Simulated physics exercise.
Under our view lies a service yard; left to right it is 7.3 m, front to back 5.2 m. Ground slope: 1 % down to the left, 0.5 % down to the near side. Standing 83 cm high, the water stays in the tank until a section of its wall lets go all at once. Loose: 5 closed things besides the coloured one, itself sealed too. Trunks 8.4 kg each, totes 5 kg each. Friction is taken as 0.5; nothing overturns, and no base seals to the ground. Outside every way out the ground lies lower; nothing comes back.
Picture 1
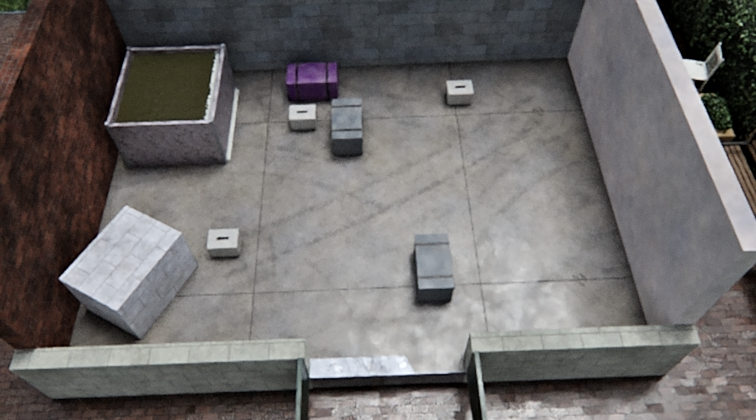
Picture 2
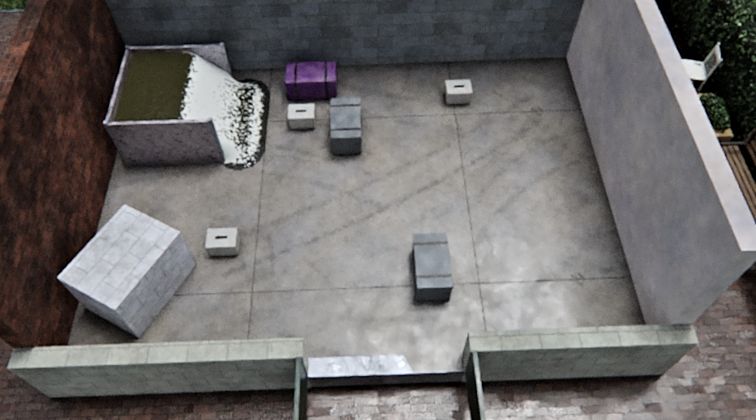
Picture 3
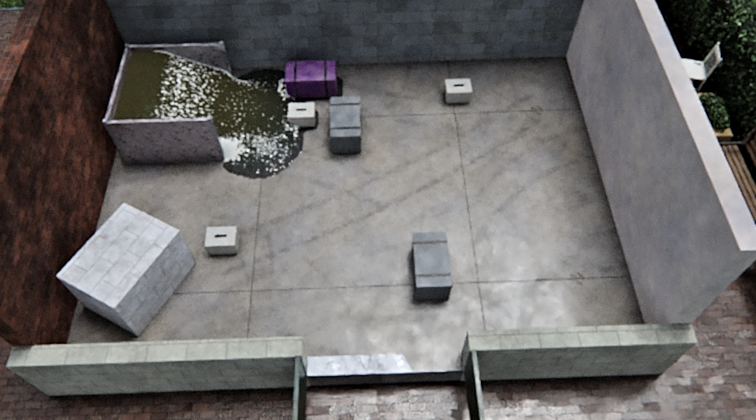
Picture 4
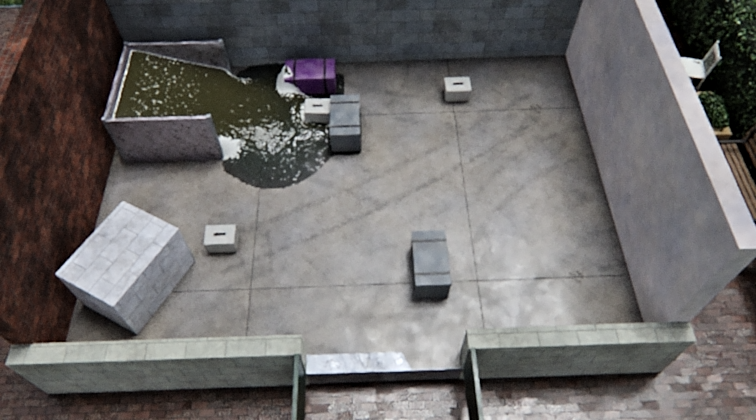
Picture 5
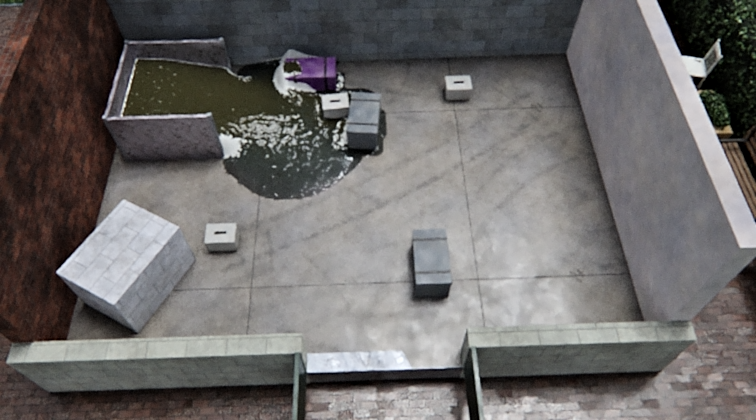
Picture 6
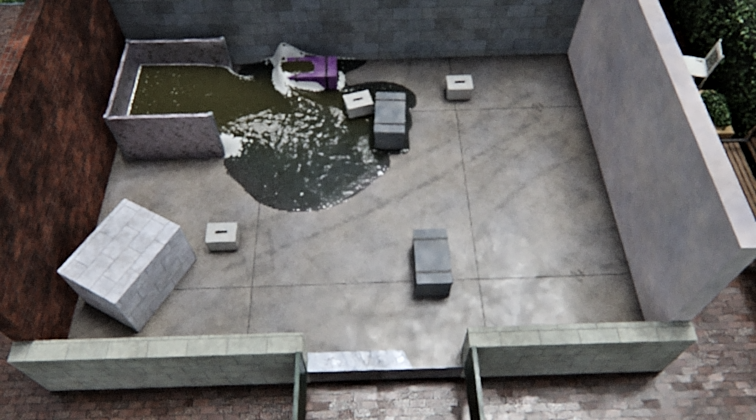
Greenish-brown water fills a walled tank at the back left of a paved yard, seen from high above the front by a still camera. A purple trunk sits by the back wall, with two grey trunks, three pale boxes and a large pale block around the floor. The water bursts from the tank's right side, foams and spreads around the purple trunk, pushing the nearest pale box, then the grey trunk beside it, rightward.
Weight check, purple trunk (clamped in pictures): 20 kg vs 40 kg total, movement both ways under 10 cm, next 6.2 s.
Both fall short.
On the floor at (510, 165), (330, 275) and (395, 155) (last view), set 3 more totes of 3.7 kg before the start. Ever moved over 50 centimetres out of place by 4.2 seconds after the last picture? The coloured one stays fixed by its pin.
In order: Farther, then not as far, then farther.
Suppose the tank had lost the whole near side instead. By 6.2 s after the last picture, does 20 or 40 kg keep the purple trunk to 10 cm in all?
Result: Lesser mass sufficient.
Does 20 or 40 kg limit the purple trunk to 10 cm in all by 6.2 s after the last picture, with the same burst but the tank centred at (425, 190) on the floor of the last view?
Well, then you need the heavier one.
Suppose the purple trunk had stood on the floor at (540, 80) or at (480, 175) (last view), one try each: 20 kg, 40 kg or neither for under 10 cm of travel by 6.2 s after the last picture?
In that order: Both fail; both fail.
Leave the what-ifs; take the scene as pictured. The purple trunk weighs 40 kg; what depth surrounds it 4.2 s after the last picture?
9 cm, roughly.
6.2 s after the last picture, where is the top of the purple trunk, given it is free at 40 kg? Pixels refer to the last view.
Near (481, 92).
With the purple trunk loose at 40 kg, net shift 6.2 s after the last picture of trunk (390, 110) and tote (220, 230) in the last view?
Displacement: 450 cm, then 30 cm.
Then, 0.6 s after the last picture the purple trunk would be 173 cm from its start with 20 kg and 119 cm from its start with 40 kg; 15 cm of water round it then.
Then, 2.3 s after the last picture the purple trunk would be 347 cm from its start with 20 kg and 334 cm from its start with 40 kg; 13 cm of water round it then.
Then, 4.2 s after the last picture the purple trunk would be 288 cm from its start with 20 kg and 273 cm from its start with 40 kg; 9 cm of water round it then.
Then, 6.2 s after the last picture the purple trunk would be 300 cm from its start with 20 kg and 271 cm from its start with 40 kg; 4 cm of water round it then.
